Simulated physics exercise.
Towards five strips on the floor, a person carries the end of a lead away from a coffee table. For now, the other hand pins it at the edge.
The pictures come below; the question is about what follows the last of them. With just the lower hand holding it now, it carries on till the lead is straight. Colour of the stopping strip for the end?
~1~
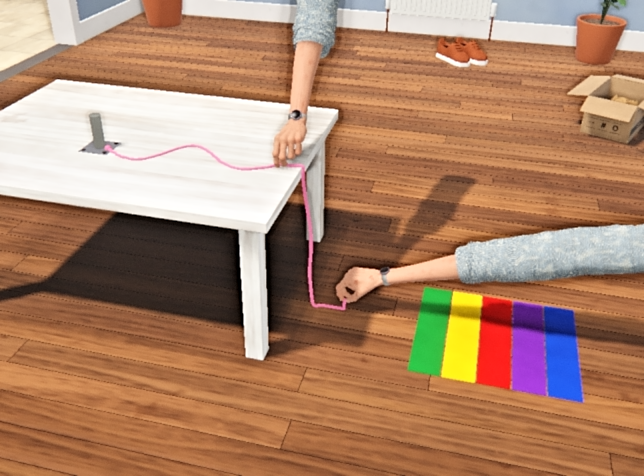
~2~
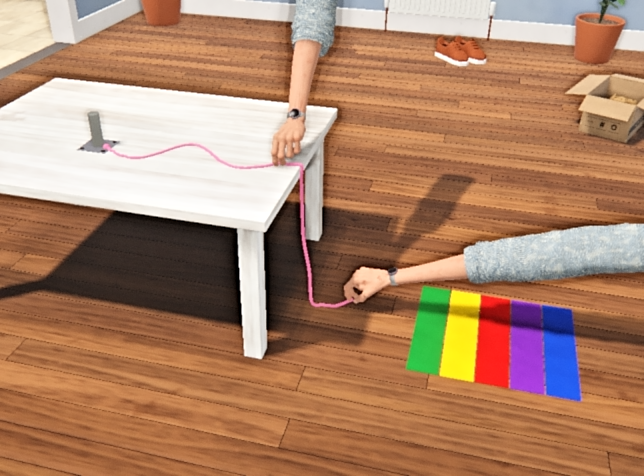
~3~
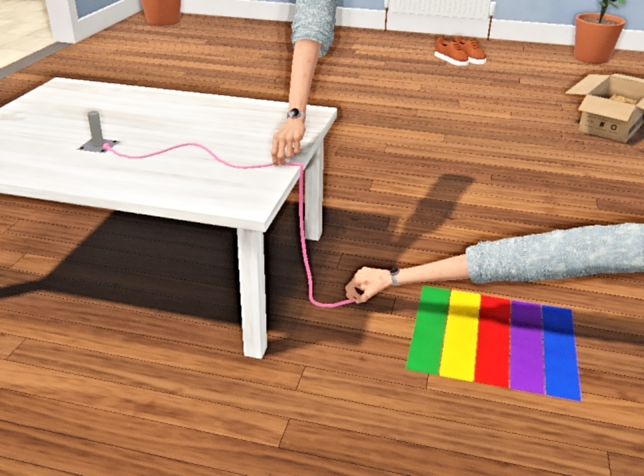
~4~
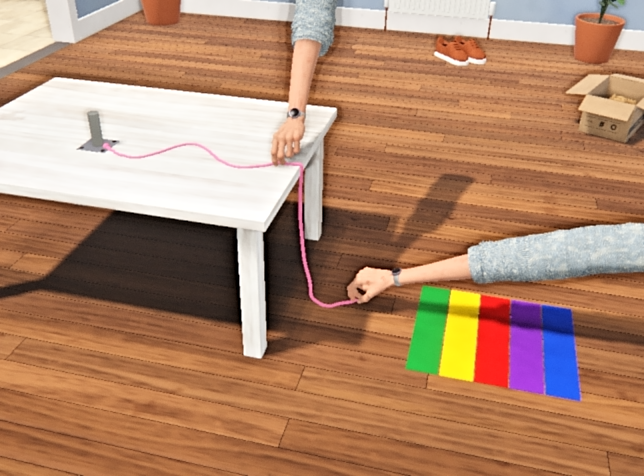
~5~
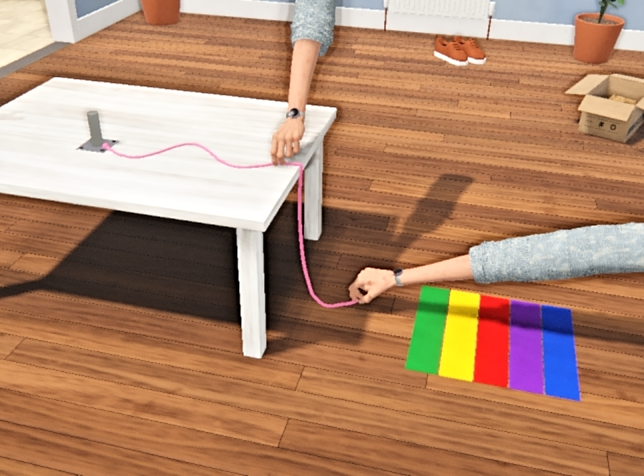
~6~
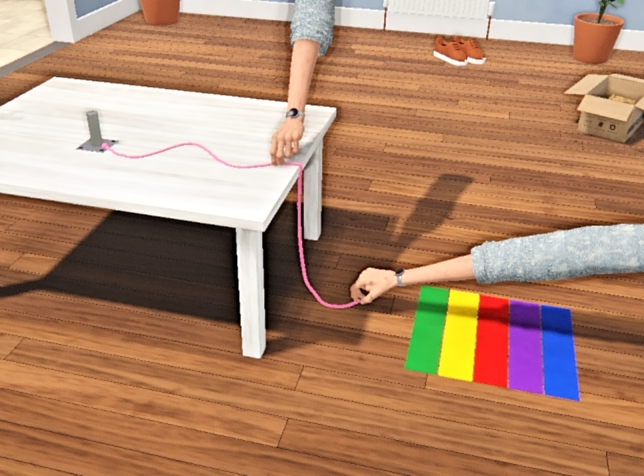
Red.
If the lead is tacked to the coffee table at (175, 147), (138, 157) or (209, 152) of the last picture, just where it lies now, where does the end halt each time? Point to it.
Try 1: (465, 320); try 2: (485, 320); try 3: (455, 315).
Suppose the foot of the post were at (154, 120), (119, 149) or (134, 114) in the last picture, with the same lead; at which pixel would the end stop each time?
Places per try: (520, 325); (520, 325); (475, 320).
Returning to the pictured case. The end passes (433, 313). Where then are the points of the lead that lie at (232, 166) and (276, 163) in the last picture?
The first goes to (278, 163), the other to (305, 189).
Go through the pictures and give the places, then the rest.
In the first frame, end (345, 299); green (426, 356); yellow (460, 362); red (494, 368); purple (529, 374); blue (564, 380).
In the second frame, end (353, 299); lead through (125, 156) (188, 145) (230, 166) (299, 168) (303, 234) (311, 290).
In the third frame, end (355, 300).
In the fourth frame, end (356, 300); lead through (124, 155) (188, 144) (229, 165) (299, 167) (302, 233) (311, 290).
In the fifth frame, end (358, 300).
In the sixth frame, end (359, 300); lead through (123, 155) (187, 144) (229, 165) (298, 167) (300, 233) (311, 288).
A little later, end near (433, 313); over green.
Next, end near (471, 319); over yellow.
When it is tight, end near (493, 322); over red. It halts on the red strip.
